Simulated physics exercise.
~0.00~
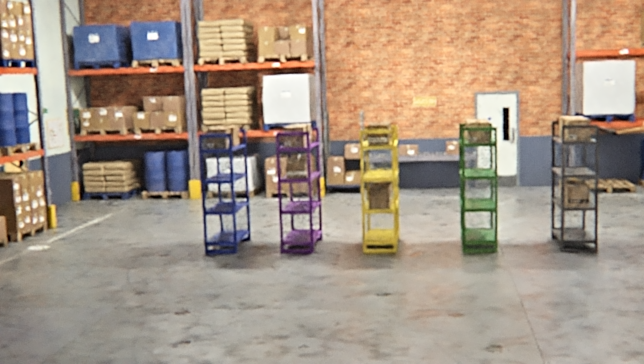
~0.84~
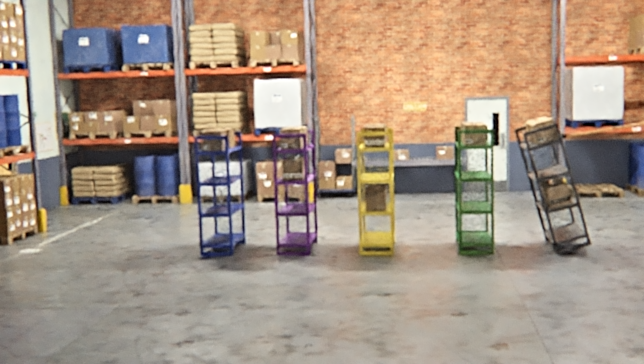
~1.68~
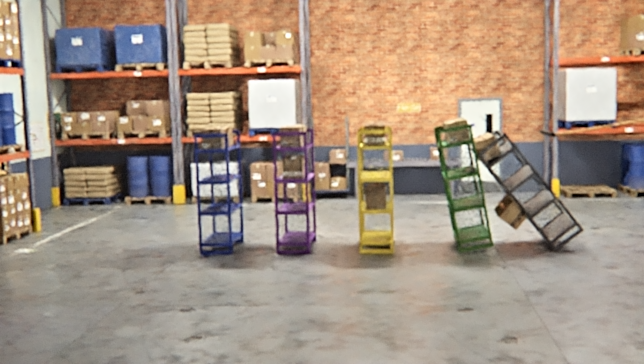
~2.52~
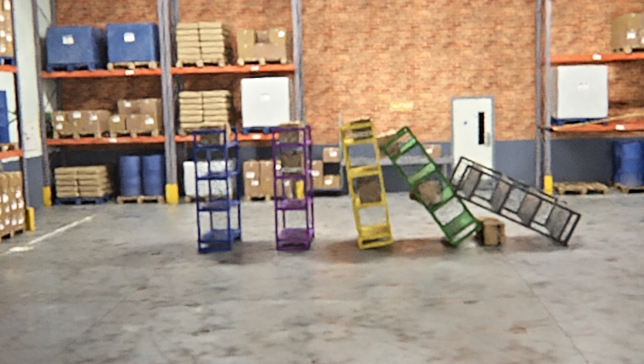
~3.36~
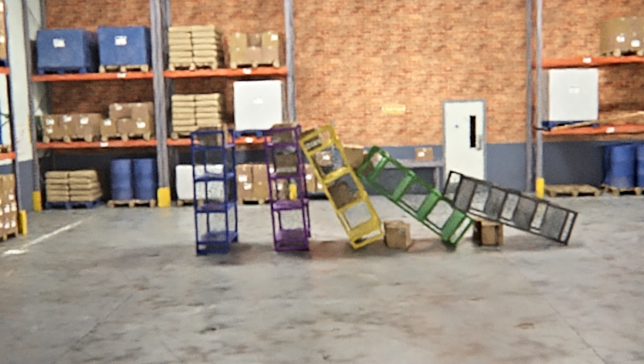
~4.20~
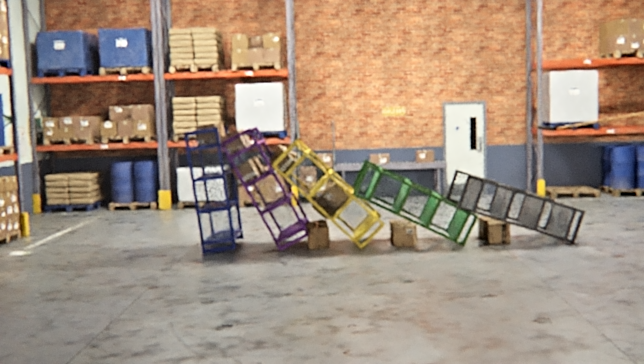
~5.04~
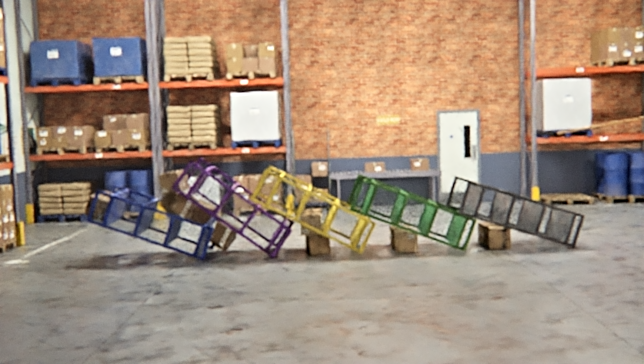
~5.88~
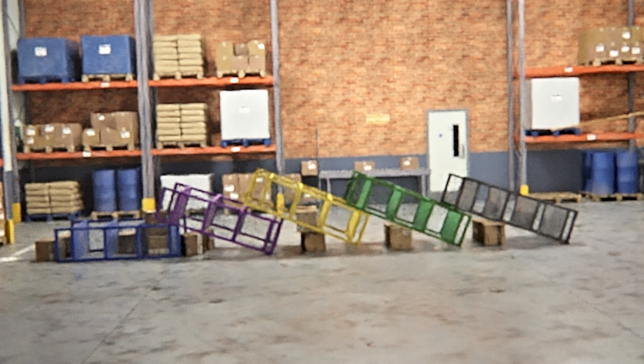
Five open shelf units topple leftward one after another, spilling boxes, until none stands.
